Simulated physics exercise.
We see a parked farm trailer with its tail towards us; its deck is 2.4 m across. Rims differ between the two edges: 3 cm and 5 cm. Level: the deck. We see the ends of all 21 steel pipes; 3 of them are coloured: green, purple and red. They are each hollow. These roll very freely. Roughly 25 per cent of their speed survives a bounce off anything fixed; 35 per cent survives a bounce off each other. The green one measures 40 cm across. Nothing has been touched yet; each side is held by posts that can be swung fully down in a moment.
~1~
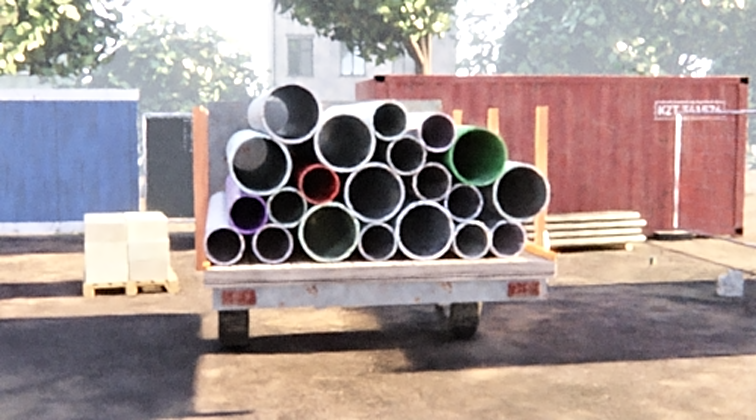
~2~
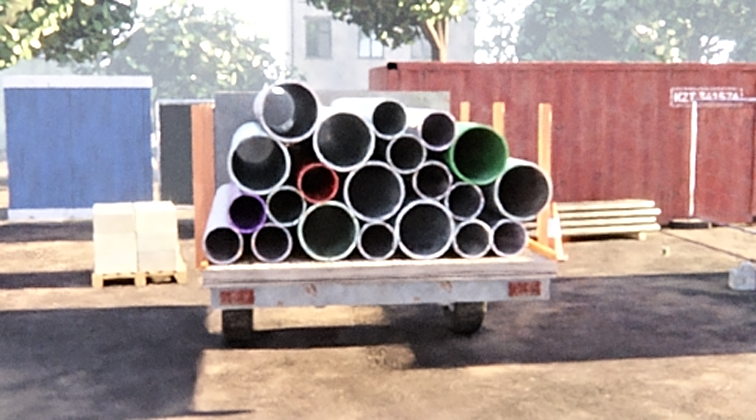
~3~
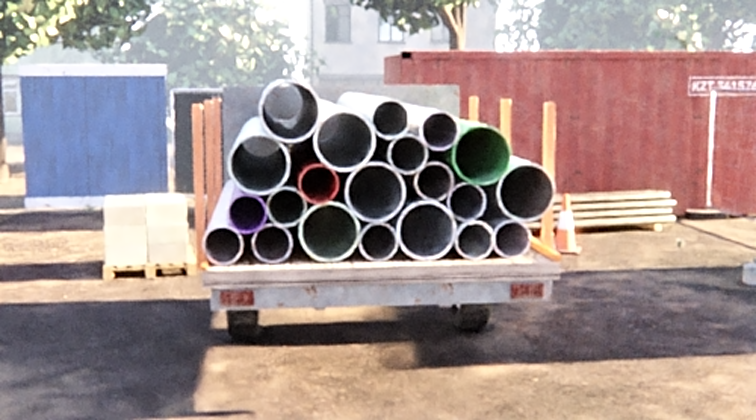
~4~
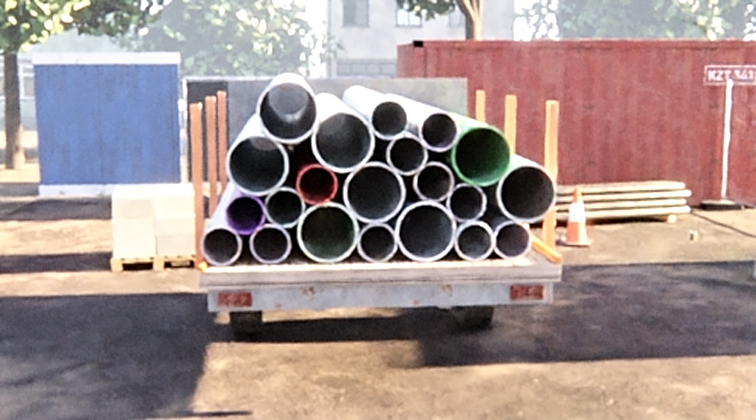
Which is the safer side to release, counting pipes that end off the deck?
Drop the left one.
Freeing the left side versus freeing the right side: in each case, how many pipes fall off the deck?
Left freed: 0; right freed: 8.
If it is the left, after 0.7 s, green is up on others, 50 cm from the right edge; purple is up on others, 30 cm from the left edge; red is up on others, 75 cm from the left edge; 0 gone from the deck.
If it is the left, in the end, green is up on others, 50 cm from the right edge; purple is up on others, 30 cm from the left edge; red is up on others, 75 cm from the left edge; 0 gone from the deck.
If it is the right, after 1.4 s, green is dropping off the right side; purple is up on others, 30 cm from the left edge; red is up on others, 75 cm from the left edge; 3 gone from the deck.
If it is the right, in the end, green is on the ground to the right; purple is up on others, 30 cm from the left edge; red is up on others, 75 cm from the left edge; 8 gone from the deck.
